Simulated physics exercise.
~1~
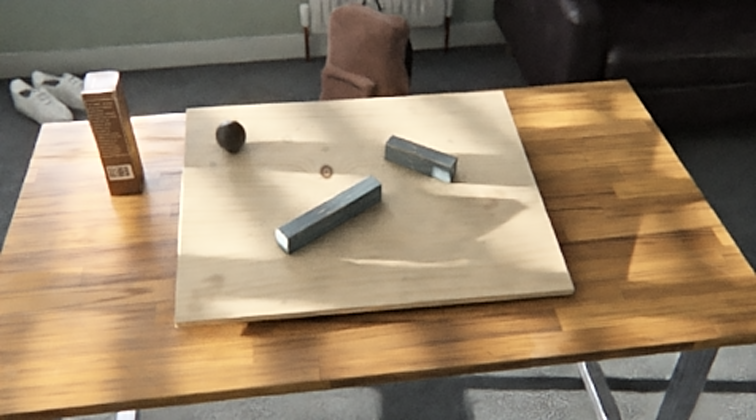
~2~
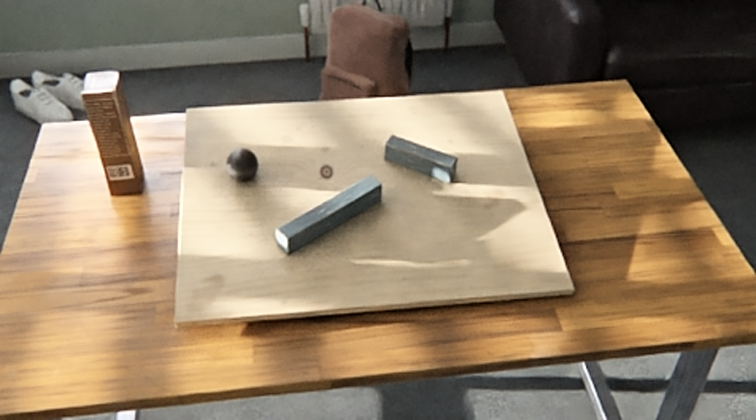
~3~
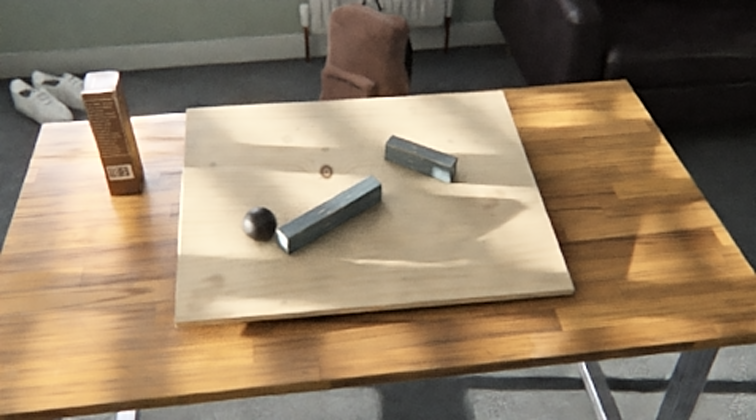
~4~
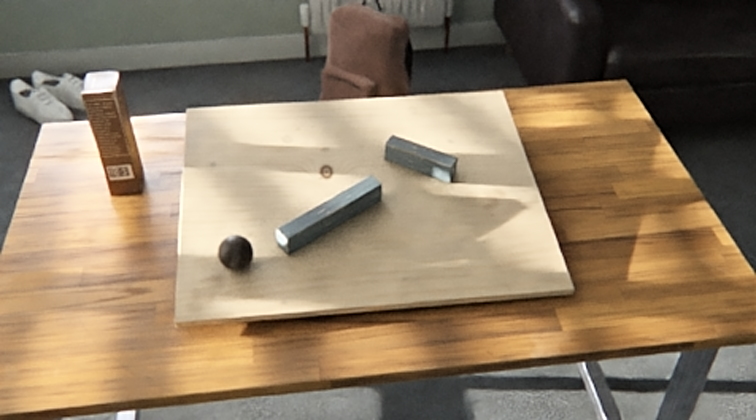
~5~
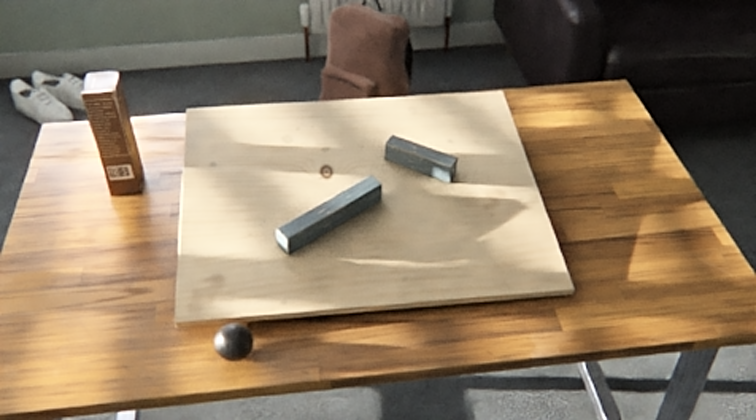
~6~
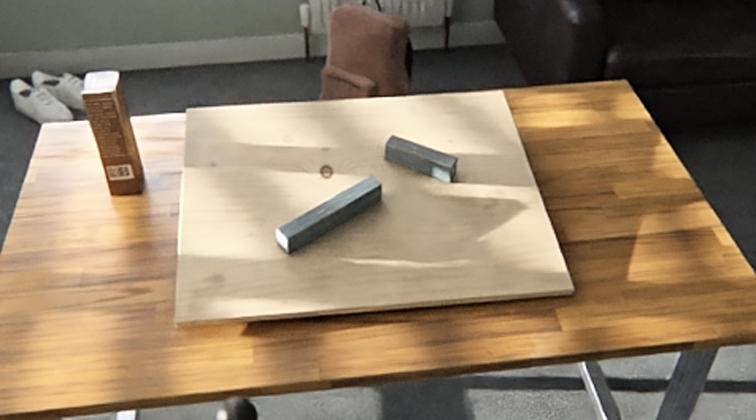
A black ball rolls down a pale, slightly sloping board laid on a striped wooden table, seen from above and in front in a sunlit room. Two dark grey blocks lie fixed on the board, and an orange-brown carton stands to its left on the tabletop. From the upper left, the ball rolls toward the viewer, drifting right until it reaches the near end of the longer block. It then veers left, rolls off the board's near edge and drops past the table's front. The carton and blocks stay put.
